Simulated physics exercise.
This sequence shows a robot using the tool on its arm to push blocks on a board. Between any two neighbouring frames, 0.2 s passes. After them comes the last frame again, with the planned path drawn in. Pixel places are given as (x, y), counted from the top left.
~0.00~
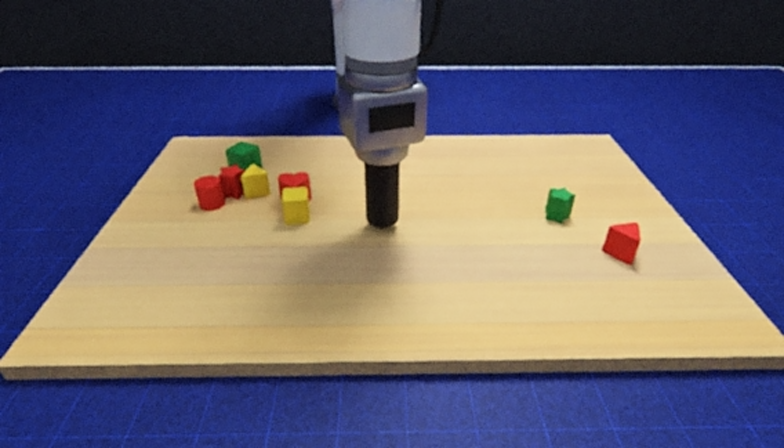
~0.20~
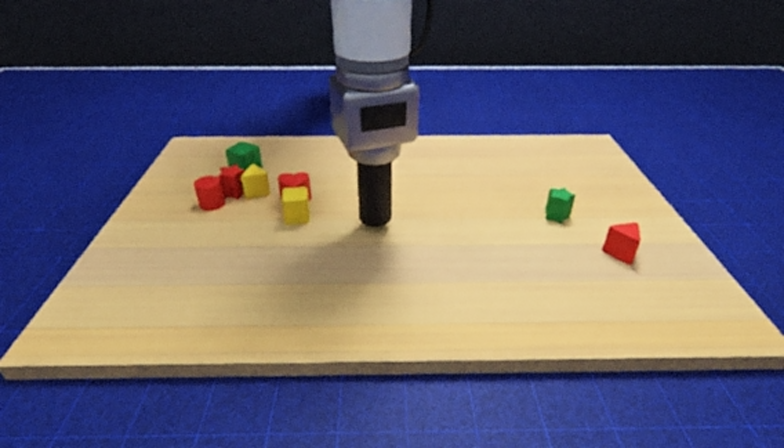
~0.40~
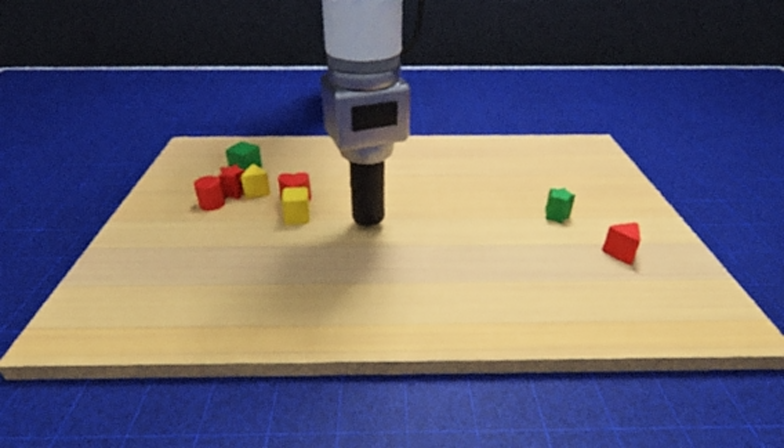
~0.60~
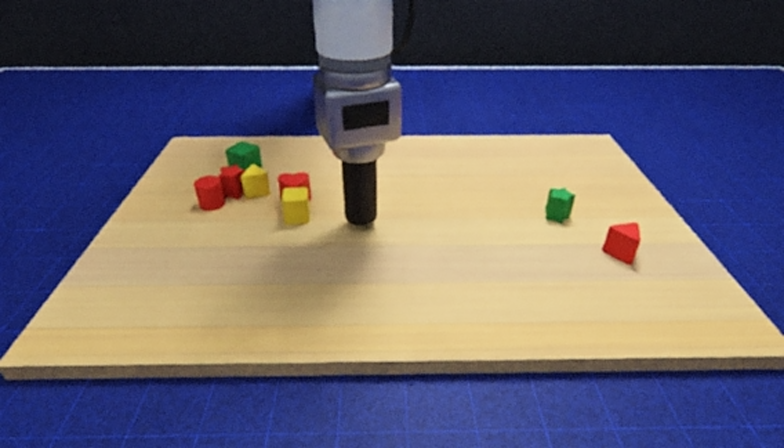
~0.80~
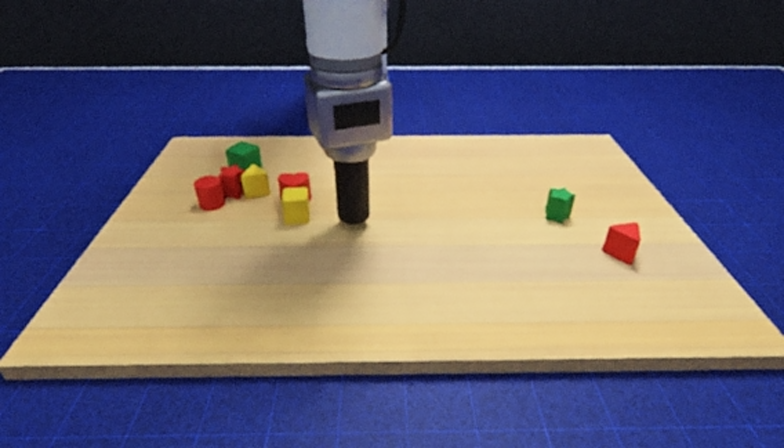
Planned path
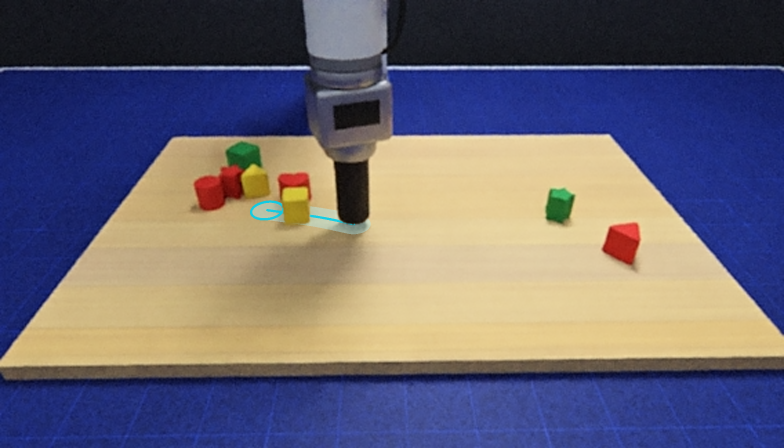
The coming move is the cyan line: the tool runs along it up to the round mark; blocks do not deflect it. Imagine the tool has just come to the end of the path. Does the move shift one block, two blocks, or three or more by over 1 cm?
That push would leave two blocks displaced by more than about 1 cm.
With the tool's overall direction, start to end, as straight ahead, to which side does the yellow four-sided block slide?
Gets pushed left.
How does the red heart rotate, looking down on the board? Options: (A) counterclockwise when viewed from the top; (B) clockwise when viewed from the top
B - clockwise when viewed from the top.
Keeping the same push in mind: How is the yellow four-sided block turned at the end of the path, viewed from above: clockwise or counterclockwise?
Rotates counter-clockwise.
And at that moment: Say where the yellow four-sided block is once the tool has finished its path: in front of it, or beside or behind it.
Pushed ahead.
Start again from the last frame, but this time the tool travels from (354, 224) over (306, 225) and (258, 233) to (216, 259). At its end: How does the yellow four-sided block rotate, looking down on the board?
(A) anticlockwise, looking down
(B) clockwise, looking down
Choice B: Clockwise, looking down.
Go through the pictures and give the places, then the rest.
The first frame shows tool tip (383, 219); block tops, yellow triangular block (254, 171); red heart (293, 178); yellow four-sided block (295, 194).
The second frame shows tool (376, 219); blocks unchanged.
The third frame shows tool (368, 218); blocks unchanged.
The fourth frame shows tool (361, 217); blocks unchanged.
The fifth frame shows tool (354, 216); yellow triangular block (254, 171); red heart (293, 178); yellow four-sided block (295, 194).
Path on the board, from (354, 224) via (325, 218) and (296, 214), ending at (267, 210).
On the path given first. One third of the way, tool (324, 210); nothing pushed yet.
Two thirds of the way, tool (295, 206); red heart (290, 176), turned 30° clockwise; yellow four-sided block (263, 192).
At the end, tool (266, 202); yellow triangular block in place; red heart (284, 174), turned 70° clockwise; yellow four-sided block (233, 190), turned 20° anticlockwise.
